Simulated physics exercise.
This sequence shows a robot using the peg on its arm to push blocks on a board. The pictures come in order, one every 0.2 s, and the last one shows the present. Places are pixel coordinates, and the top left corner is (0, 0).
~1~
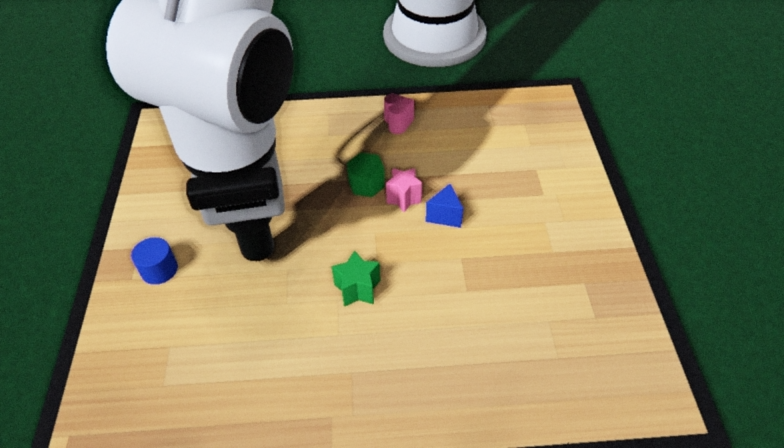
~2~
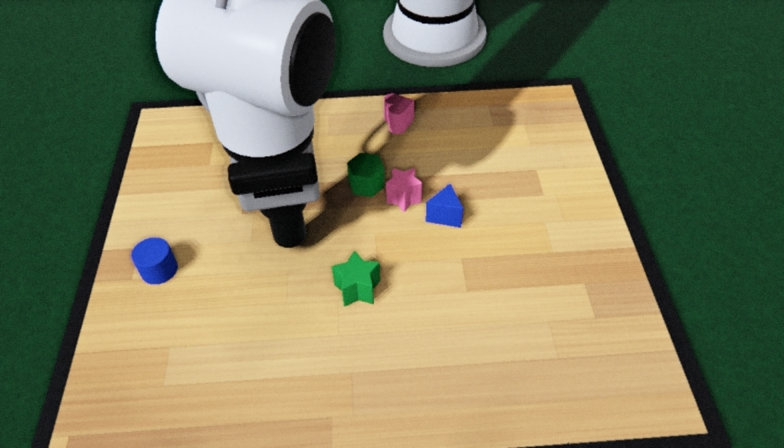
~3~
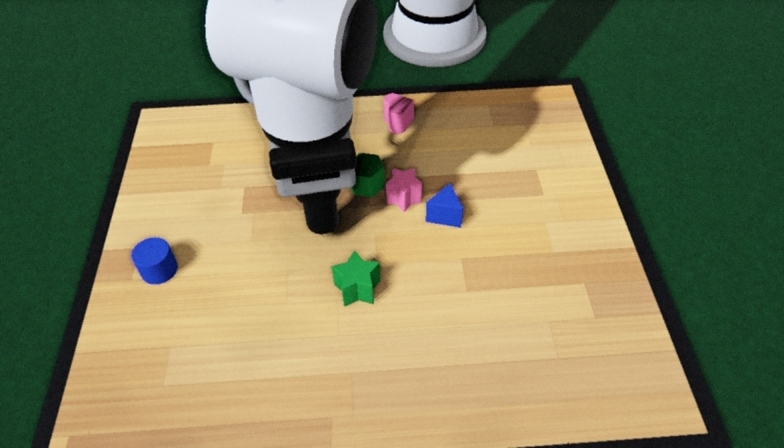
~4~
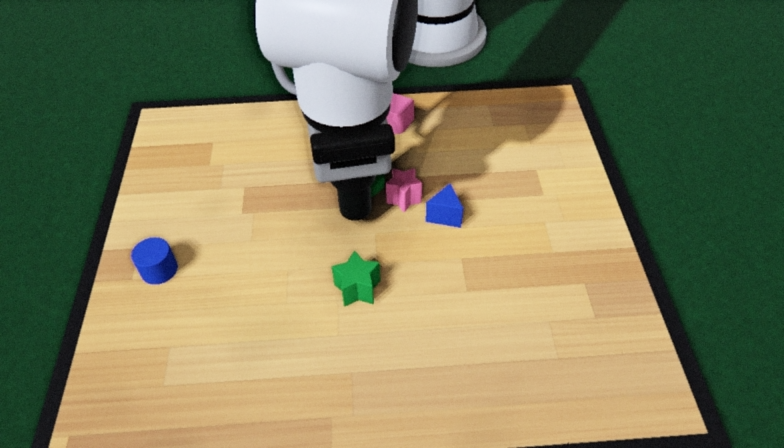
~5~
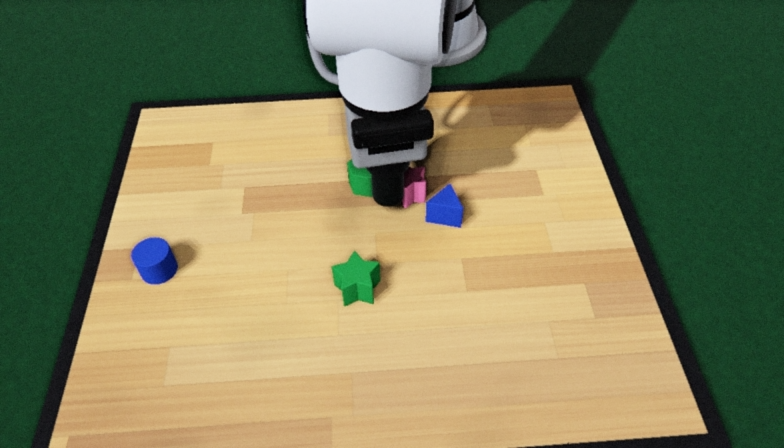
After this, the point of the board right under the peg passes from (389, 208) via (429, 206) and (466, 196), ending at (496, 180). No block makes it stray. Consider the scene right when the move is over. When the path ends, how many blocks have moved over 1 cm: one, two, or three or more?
Answer: 2.
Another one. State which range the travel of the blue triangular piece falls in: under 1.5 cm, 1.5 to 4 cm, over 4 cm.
That one ends up 1.5 to 4 cm from where it is now.
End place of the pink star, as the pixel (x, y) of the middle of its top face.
I'd guess (439, 164).
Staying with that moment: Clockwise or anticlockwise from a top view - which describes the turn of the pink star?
Against the clock.
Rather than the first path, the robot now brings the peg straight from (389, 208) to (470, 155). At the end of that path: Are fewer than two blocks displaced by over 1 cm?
Going by the path, yes.
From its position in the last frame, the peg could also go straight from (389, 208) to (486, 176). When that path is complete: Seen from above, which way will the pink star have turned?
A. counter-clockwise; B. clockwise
I choose A.
What follows on the original path. One third of the way, peg at (430, 195); pink star at (432, 166), turned 45° anticlockwise; blue triangular piece at (452, 199).
Two thirds of the way, peg at (467, 185); pink star at (439, 164), turned 90° anticlockwise; blue triangular piece at (466, 201), turned 25° clockwise.
At the end, peg at (498, 168); green six-sided block not moved; pink star at (439, 164), turned 90° anticlockwise; blue triangular piece at (466, 201), turned 25° clockwise.
